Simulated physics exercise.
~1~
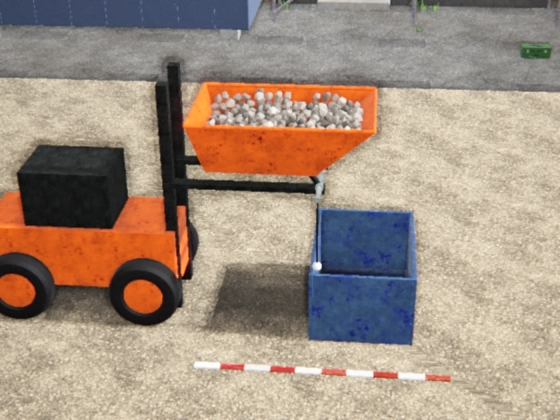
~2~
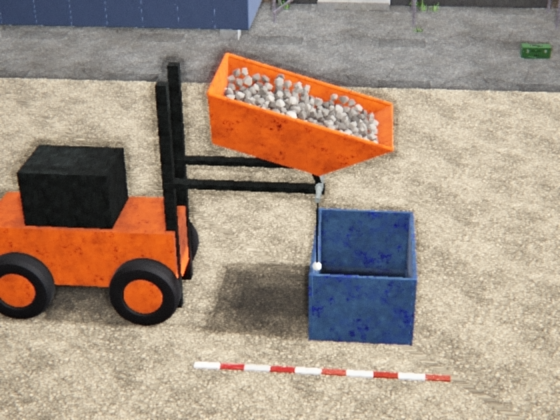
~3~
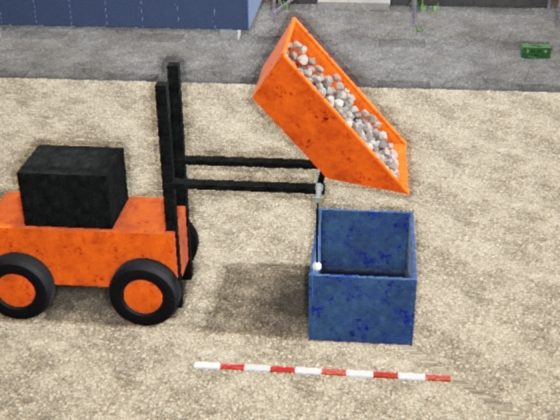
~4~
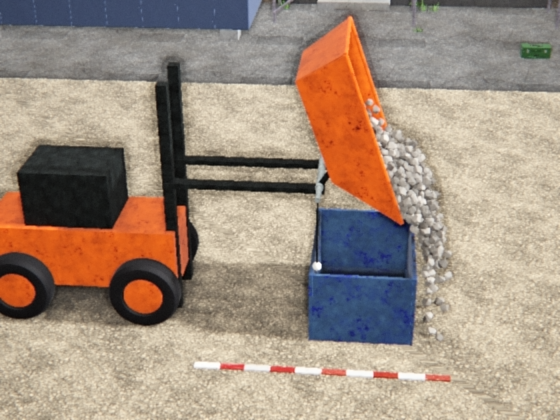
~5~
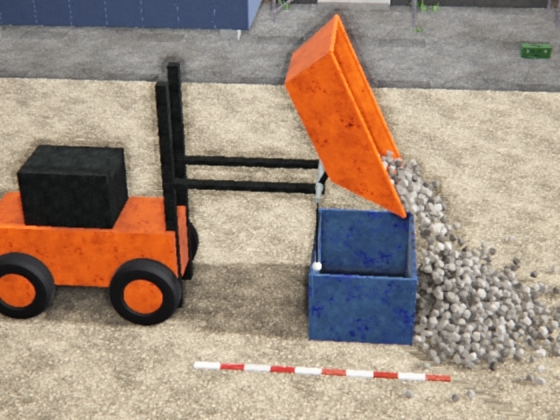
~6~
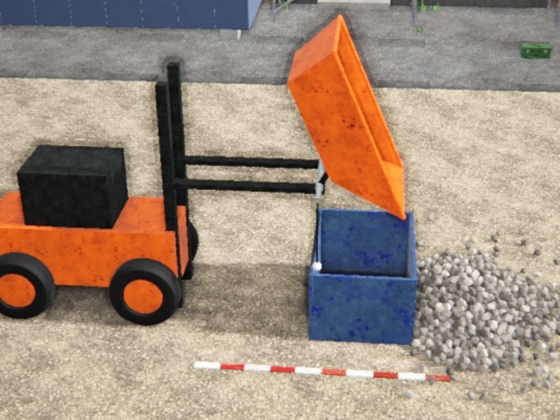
An orange and black forklift stands at the left on sandy ground, seen from above and to the side, with a grey paved strip behind it. Its arms hold an orange skip of grey stones above and left of an open blue bin, with a red and white striped staff lying in front. The skip tips steeply to the right, and the stones slide to its lower edge. They pour out past the bin's right side, while the skip rocks slightly. Finally the skip hangs steeply tilted and empty, and the stones lie spread in a heap right of the bin.
